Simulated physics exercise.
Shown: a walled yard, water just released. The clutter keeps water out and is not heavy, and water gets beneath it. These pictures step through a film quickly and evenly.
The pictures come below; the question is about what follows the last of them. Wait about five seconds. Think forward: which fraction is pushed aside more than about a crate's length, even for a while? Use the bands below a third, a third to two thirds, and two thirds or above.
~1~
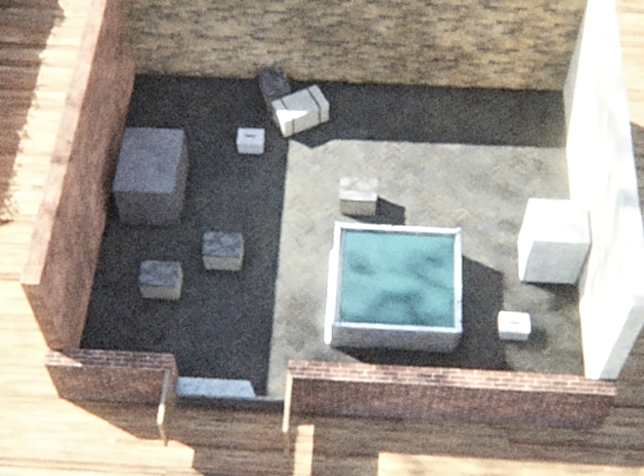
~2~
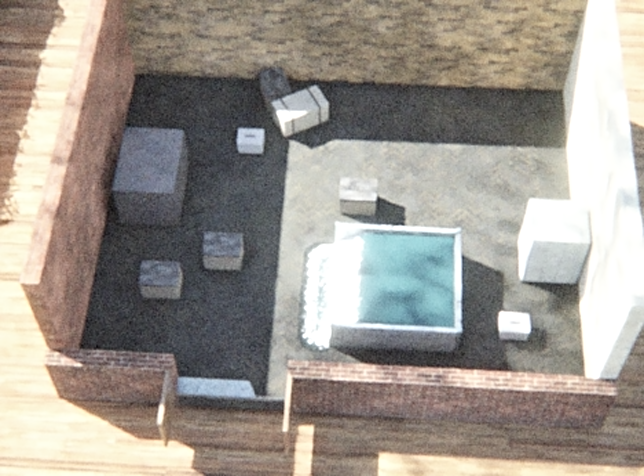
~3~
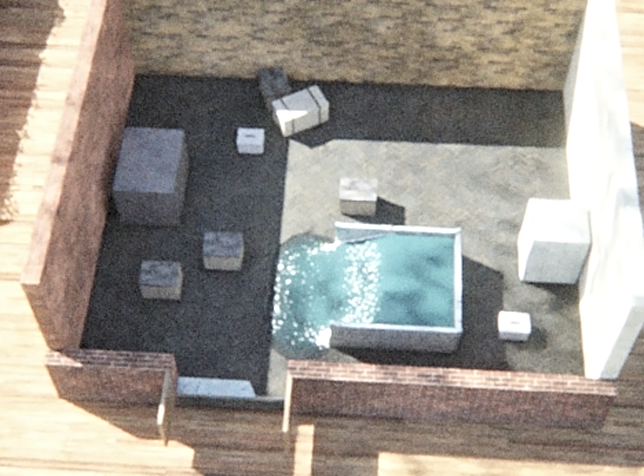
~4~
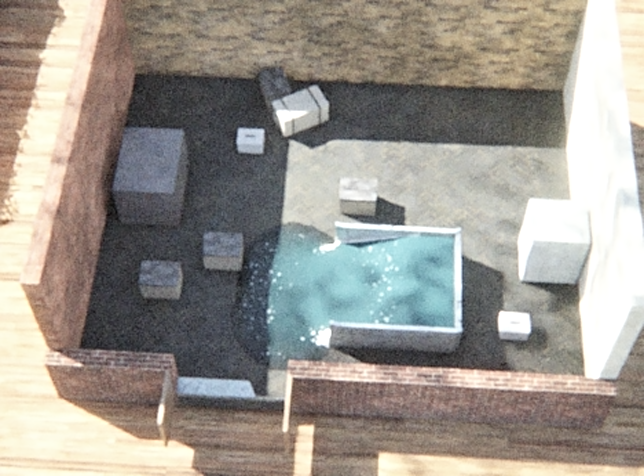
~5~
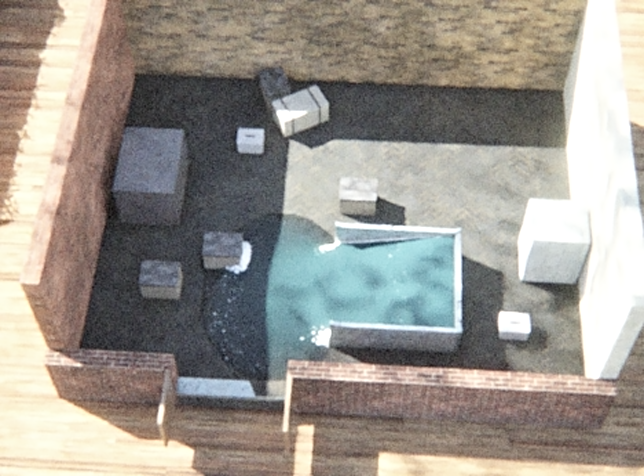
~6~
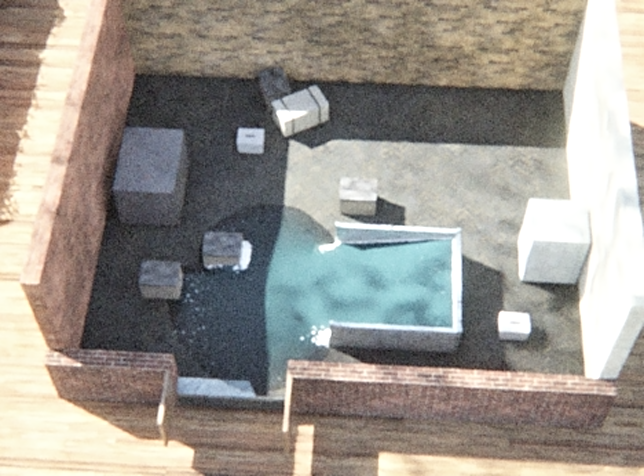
It falls below a third.
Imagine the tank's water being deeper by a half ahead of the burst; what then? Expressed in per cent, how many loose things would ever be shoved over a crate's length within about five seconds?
Close to 30 in a hundred, give or take.
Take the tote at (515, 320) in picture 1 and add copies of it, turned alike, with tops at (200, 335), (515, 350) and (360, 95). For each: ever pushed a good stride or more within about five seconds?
Here's the rundown: Sent far off, never gets far, and finally never gets far.
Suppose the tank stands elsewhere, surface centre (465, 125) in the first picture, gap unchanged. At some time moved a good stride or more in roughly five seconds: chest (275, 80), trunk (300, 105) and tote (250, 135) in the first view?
Lab note - in sequence: Displaced that much; displaced that much; displaced that much.
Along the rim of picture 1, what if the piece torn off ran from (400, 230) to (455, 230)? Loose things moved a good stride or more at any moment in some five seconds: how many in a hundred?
I'd guess close to 0 percent.
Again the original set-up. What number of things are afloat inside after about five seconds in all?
So that is 0.
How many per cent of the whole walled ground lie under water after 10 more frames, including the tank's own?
Estimate: Close to 40 in a hundred.
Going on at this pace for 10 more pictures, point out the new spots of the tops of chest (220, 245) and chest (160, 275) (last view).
(129, 222) and (106, 265).
A moment on, 0 of 7 are well off their spots; 0 afloat.
Next, 2 of 7 are well off their spots; 2 afloat.
Later, 1 of 7 are well off their spots; 2 afloat.
In the end, 2 of 7 are well off their spots, and 2 have been at some point; 0 afloat.
